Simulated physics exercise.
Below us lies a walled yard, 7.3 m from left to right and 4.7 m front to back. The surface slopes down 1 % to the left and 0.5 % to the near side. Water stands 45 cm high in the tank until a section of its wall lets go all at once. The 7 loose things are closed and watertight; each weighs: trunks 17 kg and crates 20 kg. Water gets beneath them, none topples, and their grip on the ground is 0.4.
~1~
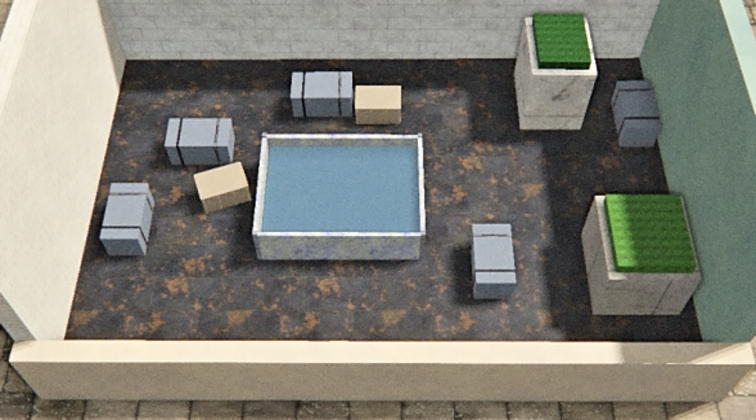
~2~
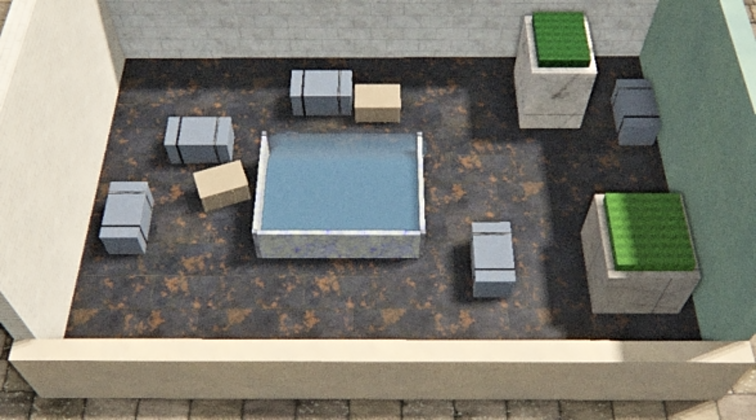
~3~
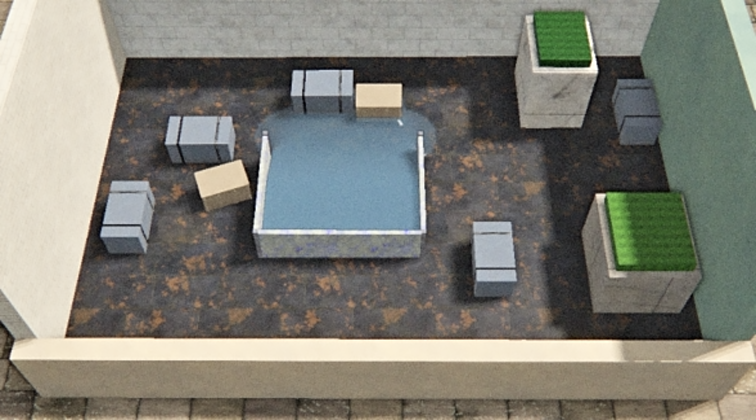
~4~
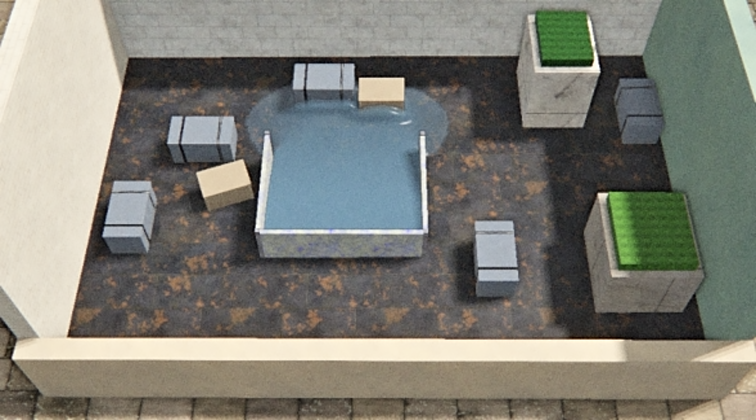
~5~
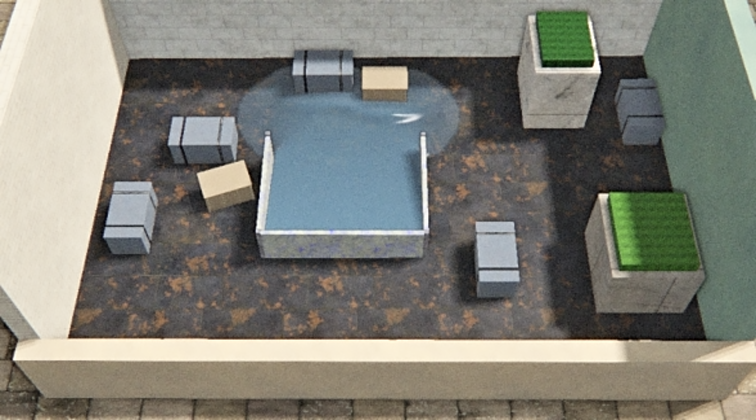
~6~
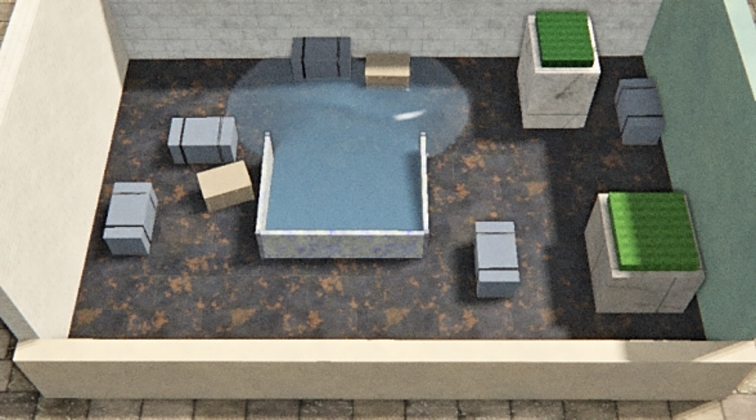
Water spreading from the open far side of a walled pool, pushing a grey trunk and tan crate toward the back wall.
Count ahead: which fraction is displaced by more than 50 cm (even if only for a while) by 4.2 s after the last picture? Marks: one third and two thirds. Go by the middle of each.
Share: One to two thirds.
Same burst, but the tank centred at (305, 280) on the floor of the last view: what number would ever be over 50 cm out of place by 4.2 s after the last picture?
Then 5.
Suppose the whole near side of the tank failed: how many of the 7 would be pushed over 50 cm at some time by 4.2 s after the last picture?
Then 2.
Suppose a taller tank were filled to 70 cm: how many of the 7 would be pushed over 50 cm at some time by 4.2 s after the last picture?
Then 5.
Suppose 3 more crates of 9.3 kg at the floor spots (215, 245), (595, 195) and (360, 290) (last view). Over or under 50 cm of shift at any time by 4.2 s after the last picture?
In turn: Less, less, less.
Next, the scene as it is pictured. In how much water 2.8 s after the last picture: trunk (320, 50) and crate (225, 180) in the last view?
About 11 and 0 cm.
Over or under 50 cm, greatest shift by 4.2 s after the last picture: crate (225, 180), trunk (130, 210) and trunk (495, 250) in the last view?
In turn: Less, more, less.
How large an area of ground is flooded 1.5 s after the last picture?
Roughly 11.5 m2.
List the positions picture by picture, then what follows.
The first frame shows a trunk at (322, 85), on the bottom; a crate at (378, 97) rests on the ground; water covers 2.7 m2; 0 of 7 have shifted.
The second frame shows a trunk at (322, 83) rests on the ground; a crate at (378, 96), on the bottom; 3.5 m2 under water; 0 of 7 have shifted.
The third frame shows a trunk at (323, 83) rests on the ground; a crate at (379, 95) rests on the ground; 4.3 m2 under water; 0 of 7 have shifted.
The fourth frame shows a trunk at (324, 76) rests on the ground, 10 cm from its start; a crate at (382, 89) rests on the ground, 10 cm from its start; 5.3 m2 under water; 2 of 7 have shifted.
The fifth frame shows a trunk at (323, 62) rests on the ground, 36 cm from its start; a crate at (385, 77), on the bottom, 32 cm from its start; 6.3 m2 under water; 2 of 7 have shifted.
The sixth frame shows a trunk at (321, 49) rests on the ground, 63 cm from its start; a crate at (388, 65) rests on the ground, 56 cm from its start; water covers 7.5 m2; 2 of 7 have shifted.
Then, 0.4 s after the last picture 2 of 7 are over 50 cm from their spots; 0 afloat.
Then, 1.5 s after the last picture 2 of 7 are over 50 cm from their spots; 2 afloat.
Then, 2.8 s after the last picture 2 of 7 are over 50 cm from their spots; 2 afloat.
Then, 4.2 s after the last picture 4 of 7 are over 50 cm from their spots, and 4 have been at some point; 1 afloat.
